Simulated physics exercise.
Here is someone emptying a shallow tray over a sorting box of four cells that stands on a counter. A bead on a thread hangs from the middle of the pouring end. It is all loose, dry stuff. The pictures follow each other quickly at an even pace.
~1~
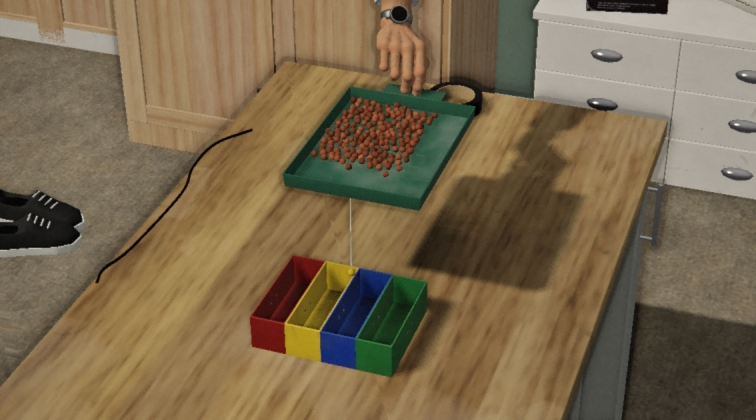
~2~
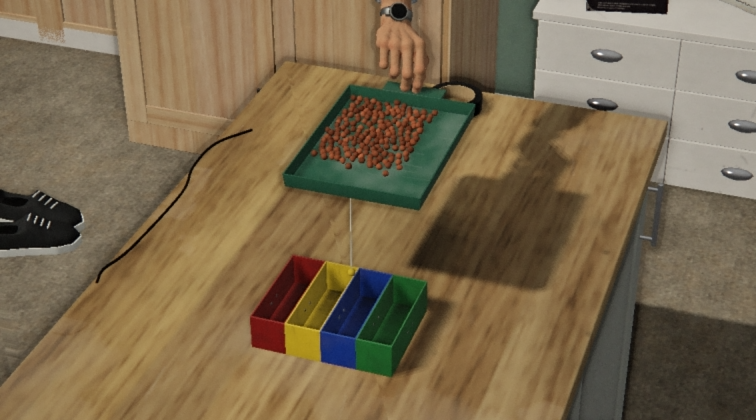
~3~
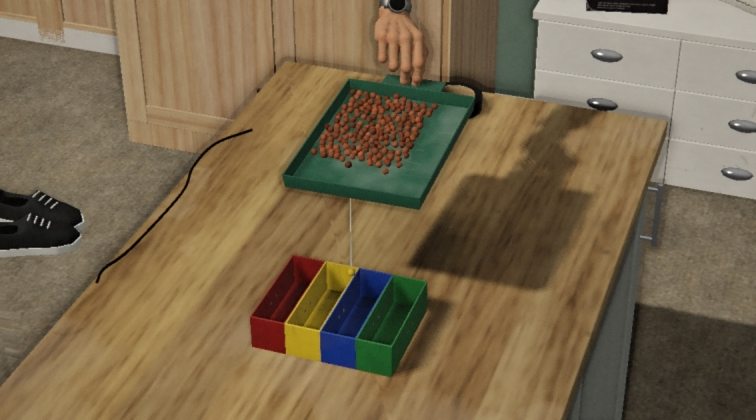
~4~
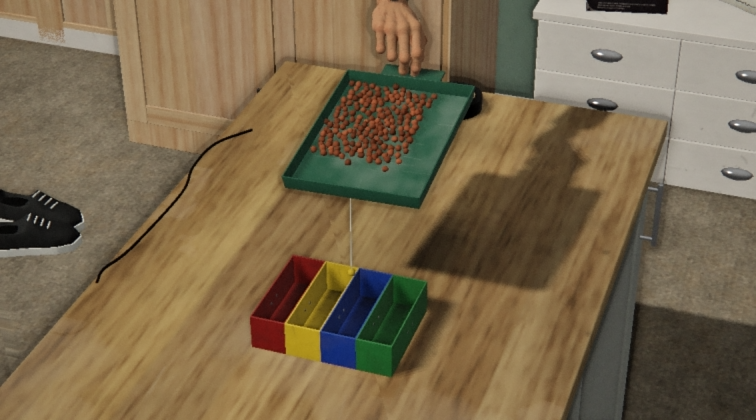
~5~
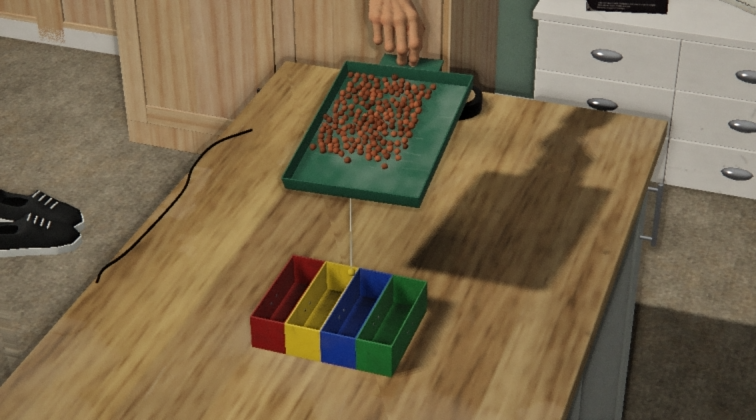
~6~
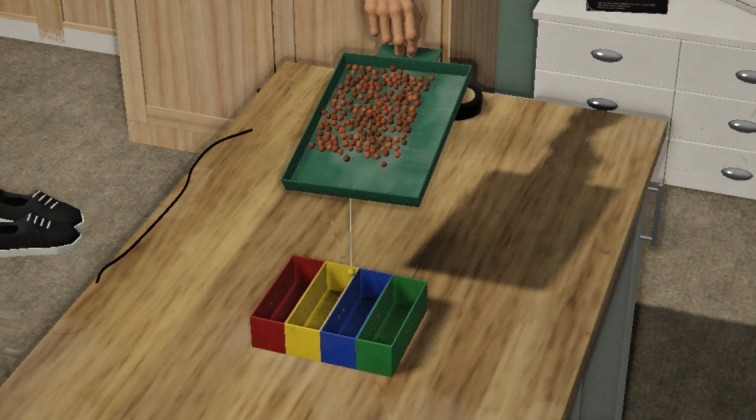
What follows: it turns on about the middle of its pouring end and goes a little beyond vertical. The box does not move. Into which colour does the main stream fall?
Most goes to the red cell.
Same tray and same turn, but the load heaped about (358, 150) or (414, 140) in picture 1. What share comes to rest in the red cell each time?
About 50 and 30 per cent.
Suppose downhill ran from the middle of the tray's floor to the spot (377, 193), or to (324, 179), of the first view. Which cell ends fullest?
The first try: The green one. The second: Red.
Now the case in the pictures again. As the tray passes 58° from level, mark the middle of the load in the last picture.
Roughly at (321, 166).
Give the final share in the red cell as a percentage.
Near 50 %.
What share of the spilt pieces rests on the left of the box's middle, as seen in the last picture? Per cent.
Close to 100 per cent.
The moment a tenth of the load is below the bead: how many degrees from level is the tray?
Near 110 degrees.
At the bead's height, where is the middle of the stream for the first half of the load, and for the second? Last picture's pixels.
Early half (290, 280), late half (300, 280).
Shortly afterwards, tray tipped steeply; all but a few on the tray; only a few falling or outside the box.
Next, tray tipped right over; all but a few on the tray; only a few in the red cell; only a few in the yellow cell; only a few in the green cell; only a few falling or outside the box.
Some moments later, tray tipped past a quarter turn; near half in the red cell; near a quarter in the yellow cell; a little in the blue cell; only a few in the green cell; a little falling or outside the box.
In the end, tray tipped past a quarter turn; near half in the red cell; near a quarter in the yellow cell; a little in the blue cell; only a few in the green cell; a little outside the box.
